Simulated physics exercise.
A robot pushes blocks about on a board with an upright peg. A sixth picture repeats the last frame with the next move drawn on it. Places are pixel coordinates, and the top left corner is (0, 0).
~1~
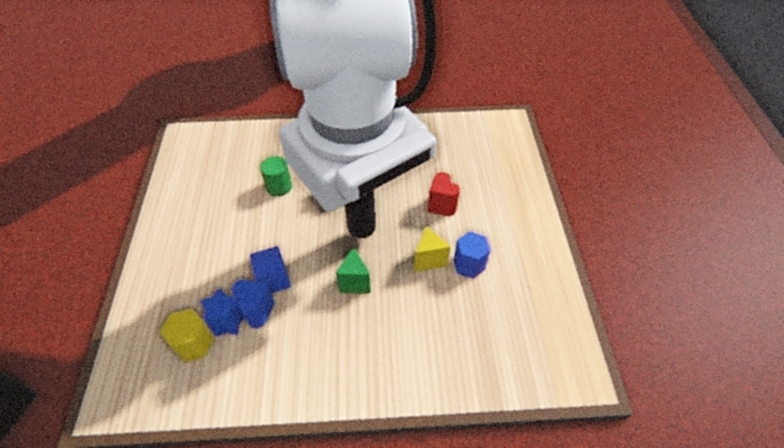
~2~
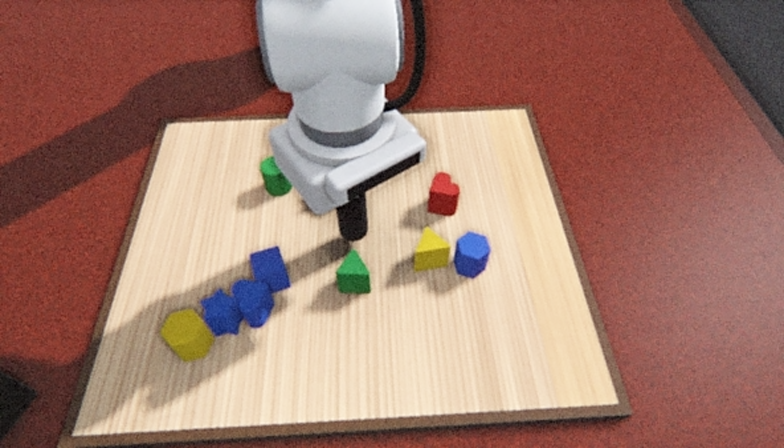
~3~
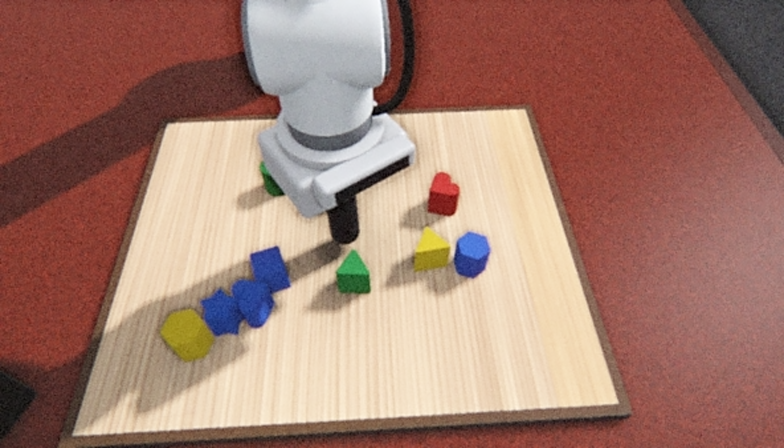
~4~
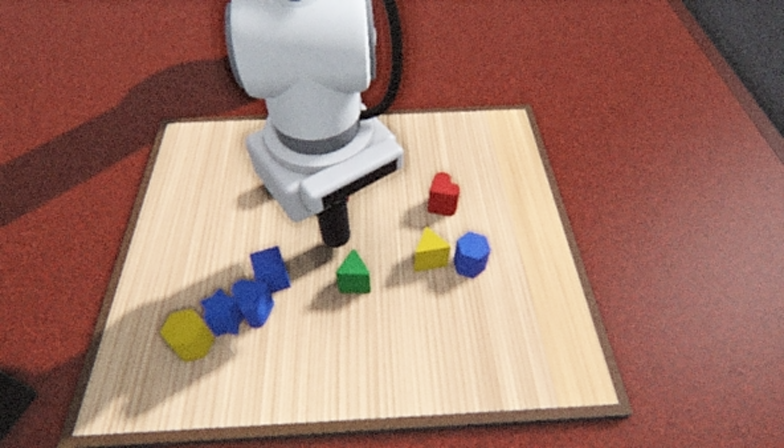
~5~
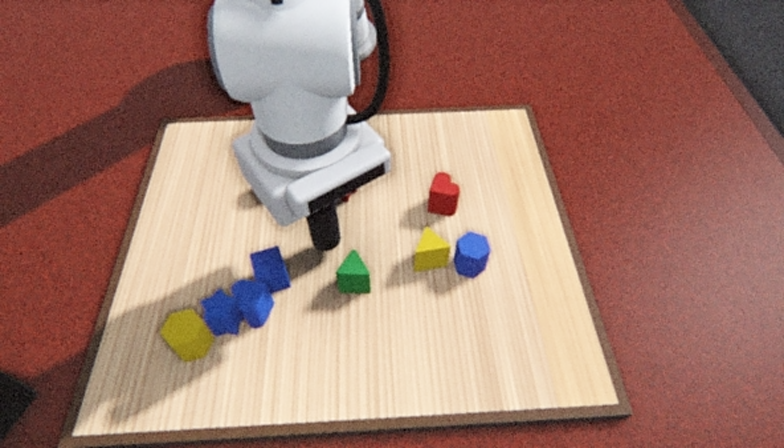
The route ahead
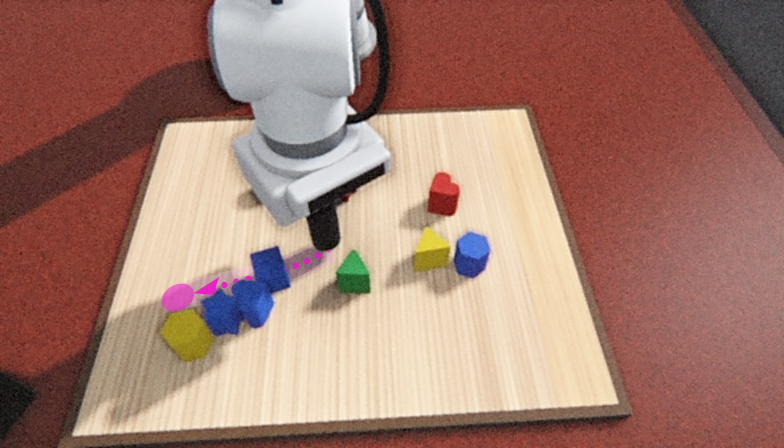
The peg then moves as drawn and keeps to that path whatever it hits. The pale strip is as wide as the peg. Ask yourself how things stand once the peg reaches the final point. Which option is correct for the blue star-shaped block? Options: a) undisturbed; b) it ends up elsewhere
Choice b: It ends up elsewhere.
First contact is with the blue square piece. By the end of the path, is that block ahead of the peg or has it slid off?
The blue square piece is left behind or beside.
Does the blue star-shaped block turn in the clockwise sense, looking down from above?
I believe so.
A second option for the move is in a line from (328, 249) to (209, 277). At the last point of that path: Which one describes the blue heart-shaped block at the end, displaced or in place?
At the moment the path ends, the blue heart-shaped block no longer stands where it did.
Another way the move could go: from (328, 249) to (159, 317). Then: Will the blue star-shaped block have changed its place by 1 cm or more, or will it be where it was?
That block is shifted.
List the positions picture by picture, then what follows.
In the first frame, peg tip at (362, 228); block tops, yellow six-sided block at (181, 327); blue star-shaped block at (217, 304); blue heart-shaped block at (249, 293); blue square piece at (267, 260).
In the second frame, peg at (354, 231); blocks unchanged.
In the third frame, peg at (345, 234); blocks unchanged.
In the fourth frame, peg at (336, 237); blocks unchanged.
In the fifth frame, peg at (327, 241); yellow six-sided block at (181, 327); blue star-shaped block at (217, 304); blue heart-shaped block at (249, 293); blue square piece at (267, 260).
Path on the board, from (328, 249) via (257, 277), ending at (178, 297).
On the path given first. One third of the way, peg at (279, 262); yellow six-sided block at (177, 328); blue star-shaped block at (215, 310), turned 15° clockwise; blue heart-shaped block at (247, 301); blue square piece at (249, 269), turned 30° anticlockwise.
Two thirds of the way, peg at (227, 275); yellow six-sided block at (174, 330); blue star-shaped block at (215, 319), turned 40° clockwise; blue heart-shaped block at (249, 312), turned 20° anticlockwise; blue square piece at (229, 289), turned 85° anticlockwise.
At the end, peg at (172, 289); yellow six-sided block at (174, 330); blue star-shaped block at (215, 319), turned 40° clockwise; blue heart-shaped block at (249, 312), turned 20° anticlockwise; blue square piece at (229, 289), turned 85° anticlockwise.
